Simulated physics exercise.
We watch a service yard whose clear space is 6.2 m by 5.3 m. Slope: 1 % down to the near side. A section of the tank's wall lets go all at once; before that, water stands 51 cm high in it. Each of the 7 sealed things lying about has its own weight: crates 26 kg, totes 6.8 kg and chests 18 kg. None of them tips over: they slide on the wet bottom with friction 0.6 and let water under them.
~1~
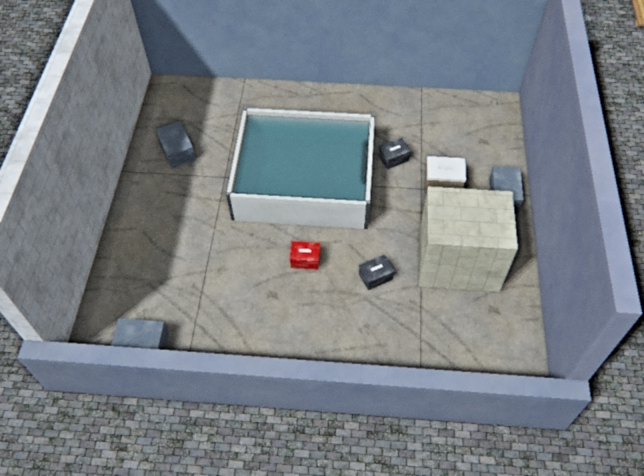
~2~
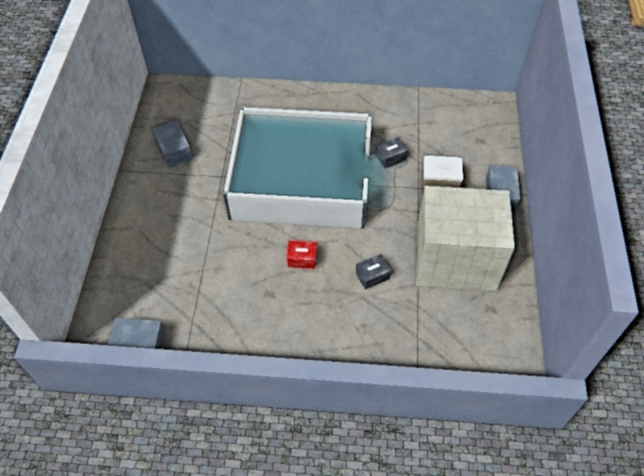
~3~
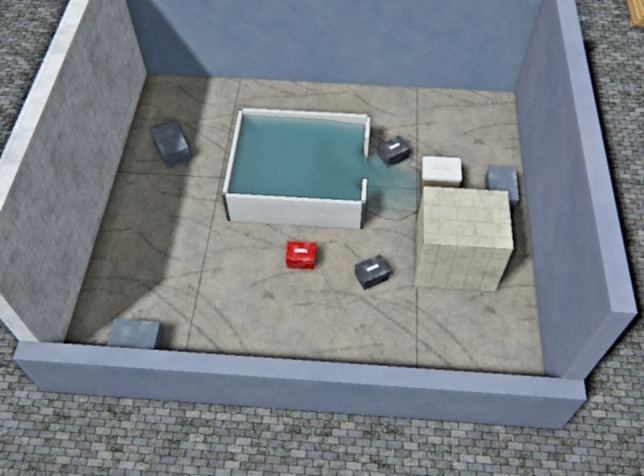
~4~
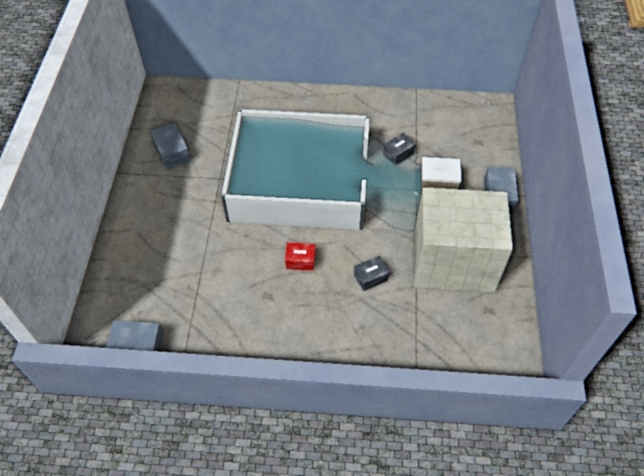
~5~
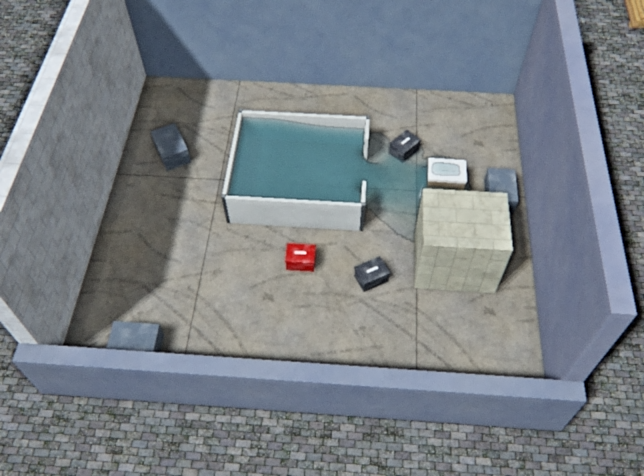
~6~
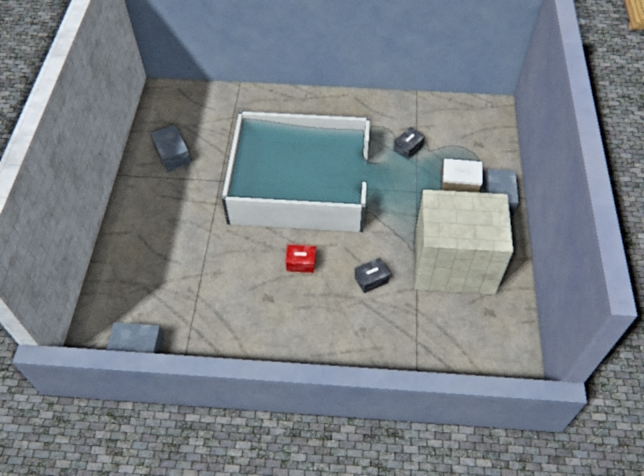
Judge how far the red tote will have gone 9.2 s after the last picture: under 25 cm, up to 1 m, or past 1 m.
The move is negligible.
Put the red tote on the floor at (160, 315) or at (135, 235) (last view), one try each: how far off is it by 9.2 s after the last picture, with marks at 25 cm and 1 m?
Results, in order: Essentially stationary, then essentially stationary.
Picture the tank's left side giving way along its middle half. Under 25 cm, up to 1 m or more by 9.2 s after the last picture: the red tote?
So, for the red tote: It is carried a long way.
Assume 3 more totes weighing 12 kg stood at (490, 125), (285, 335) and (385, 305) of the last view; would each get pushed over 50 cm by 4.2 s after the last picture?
Lab note - in order: Above threshold / below threshold / below threshold.
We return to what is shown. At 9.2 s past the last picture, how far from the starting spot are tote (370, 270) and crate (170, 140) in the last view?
First 0 cm, then 0 cm.
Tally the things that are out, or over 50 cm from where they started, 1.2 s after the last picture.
I count 2 of them.
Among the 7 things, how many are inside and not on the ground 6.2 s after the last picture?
Then: 1.
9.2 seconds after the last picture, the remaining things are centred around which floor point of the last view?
That lands at roughly (312, 200).
Then, 1.2 s after the last picture the red tote is near (301, 254), 0.0 m from its start, aground; 2 afloat.
Then, 3.8 s after the last picture the red tote is near (301, 254), 0.0 m from its start, aground; 2 afloat.
Then, 6.2 s after the last picture the red tote is near (301, 254), 0.0 m from its start, aground; 1 afloat.
Then, 9.2 s after the last picture the red tote is near (301, 254), 0.0 m from its start, aground; 0 afloat.
